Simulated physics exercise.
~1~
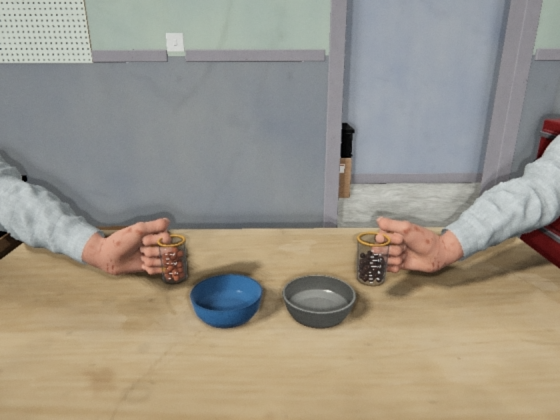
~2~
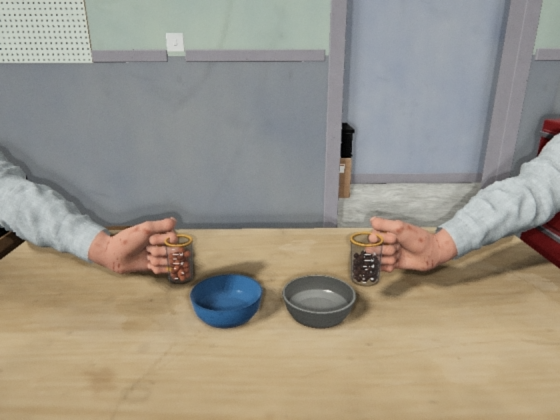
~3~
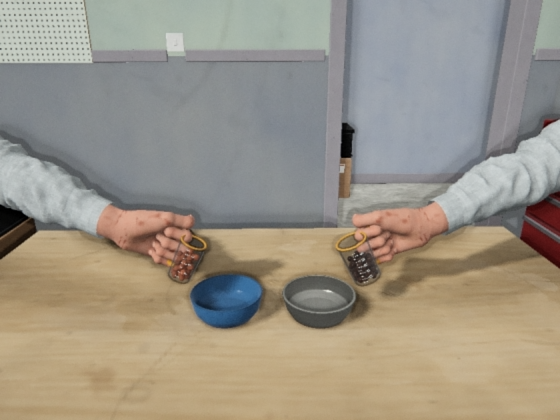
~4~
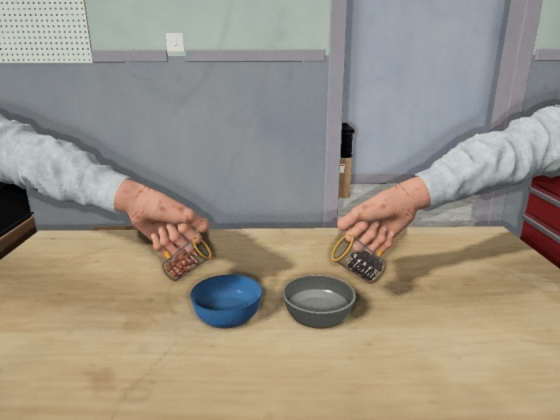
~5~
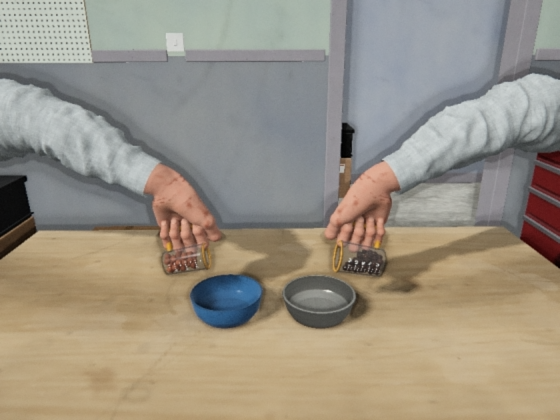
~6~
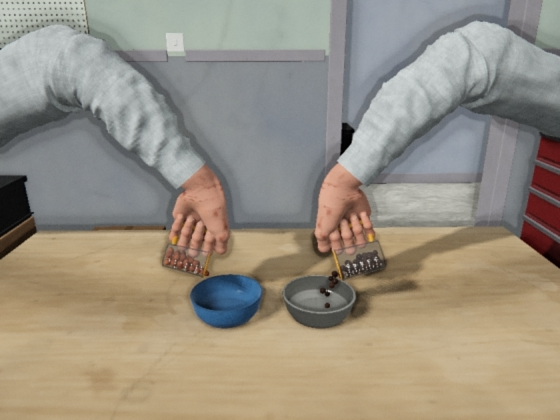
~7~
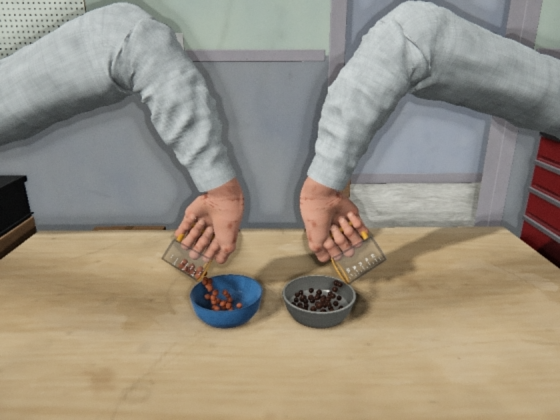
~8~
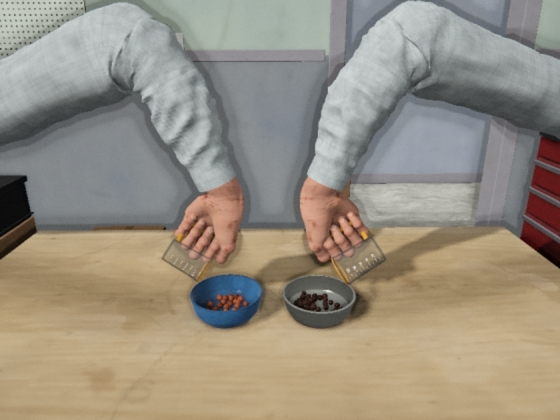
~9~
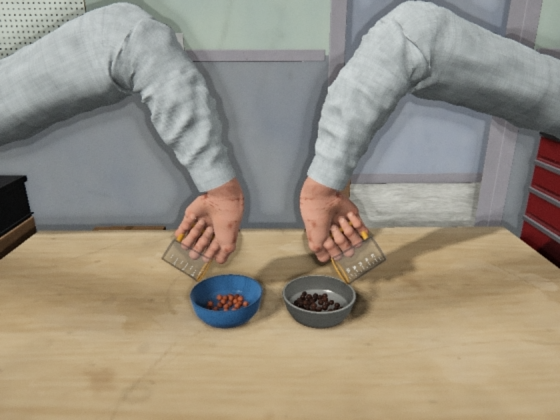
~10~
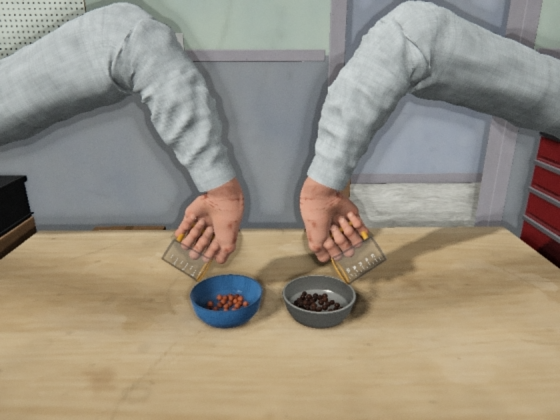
In a room with grey and pale green walls, a light wooden table is seen from the front and slightly above. A blue bowl sits left of centre and a grey bowl beside it on the right, while two hands in light grey sleeves hold clear cups of small pieces, reddish on the left and dark on the right. The hands bring the cups slightly inward, then tip them over. Dark pieces start falling first, and the reddish ones follow into the blue bowl. Both cups empty and stay upturned, with every piece resting inside its bowl.
